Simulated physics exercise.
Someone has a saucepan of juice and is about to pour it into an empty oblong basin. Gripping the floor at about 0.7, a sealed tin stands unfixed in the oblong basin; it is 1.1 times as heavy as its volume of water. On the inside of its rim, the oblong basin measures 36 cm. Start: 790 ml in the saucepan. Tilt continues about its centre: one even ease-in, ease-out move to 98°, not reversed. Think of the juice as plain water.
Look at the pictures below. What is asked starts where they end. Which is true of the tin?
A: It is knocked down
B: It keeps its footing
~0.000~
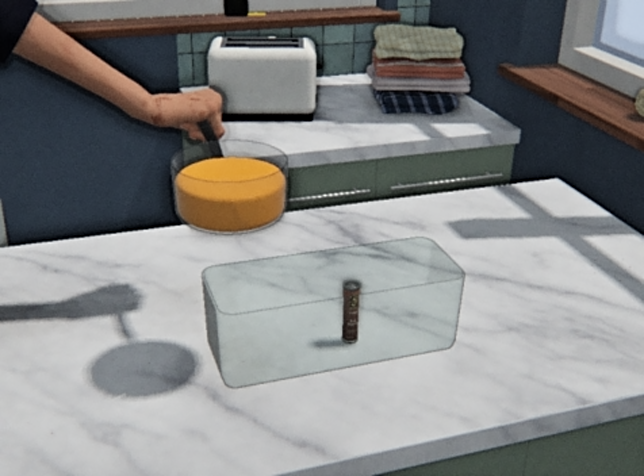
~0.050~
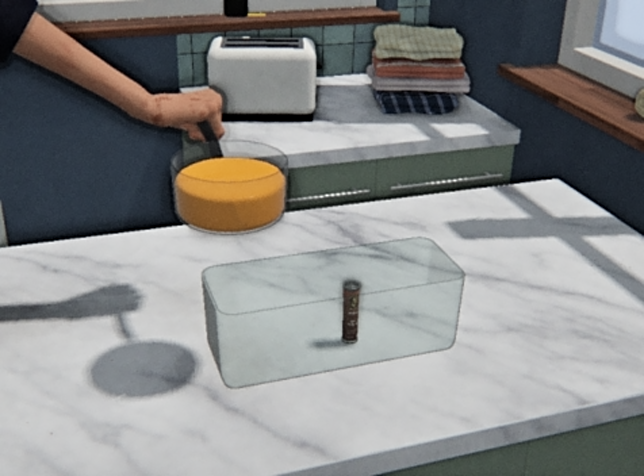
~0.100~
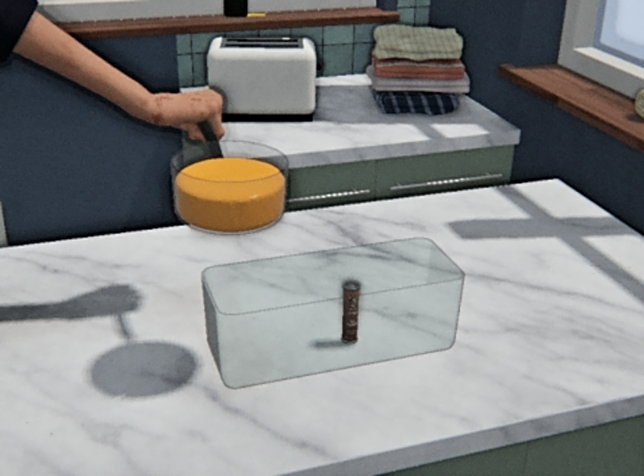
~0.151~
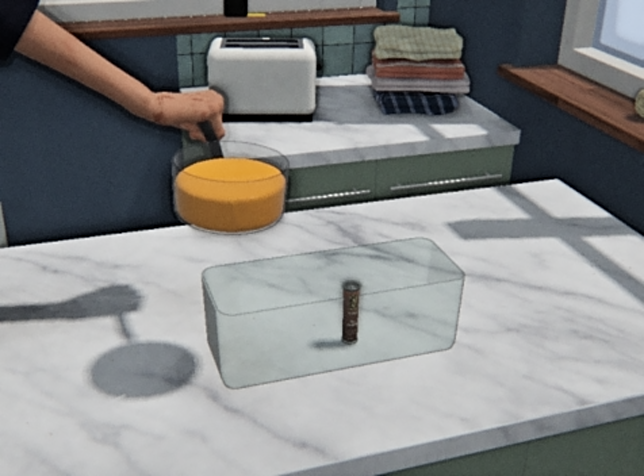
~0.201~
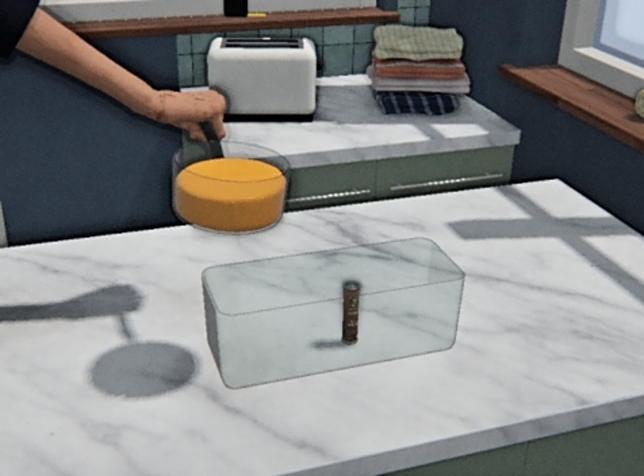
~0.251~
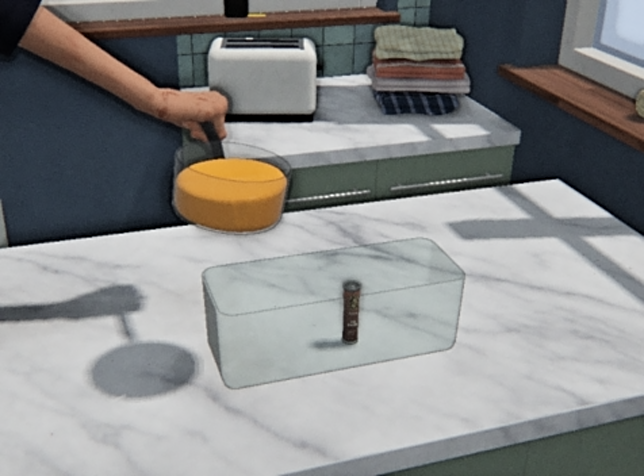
(A) It is knocked down.
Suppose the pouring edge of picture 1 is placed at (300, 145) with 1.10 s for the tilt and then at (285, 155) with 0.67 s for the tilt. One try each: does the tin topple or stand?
In the first try it comes down; in the second it comes down.
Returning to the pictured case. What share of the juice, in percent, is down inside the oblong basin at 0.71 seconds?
Fraction in basin: Approx. 4%.
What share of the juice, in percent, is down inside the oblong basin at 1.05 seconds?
I reckon close to 68 per cent.
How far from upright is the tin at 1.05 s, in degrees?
I'd say it is close to 0 degrees off upright.
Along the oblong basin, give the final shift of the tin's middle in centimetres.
Net tin displacement: Roughly 7.0 cm.
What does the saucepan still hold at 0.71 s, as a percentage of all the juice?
Near 72 in a hundred.
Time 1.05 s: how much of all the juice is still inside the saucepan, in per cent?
Near 18 in a hundred.
Then, 0.71 s in, the tilt is 57° and 72 per cent is still to pour; the tin stands where it began.
Then, 1.05 s in, the tilt is 90° and 18 per cent is still to pour; the tin stands 1 cm from where it began.
Then, 1.40 s in, the tilt is 98° and 2 per cent is still to pour; the tin lies on its side.
Then, 1.78 s in, the tilt is 98° and 0 per cent is still to pour; the tin lies on its side.
Finally, the tin lies on its side.
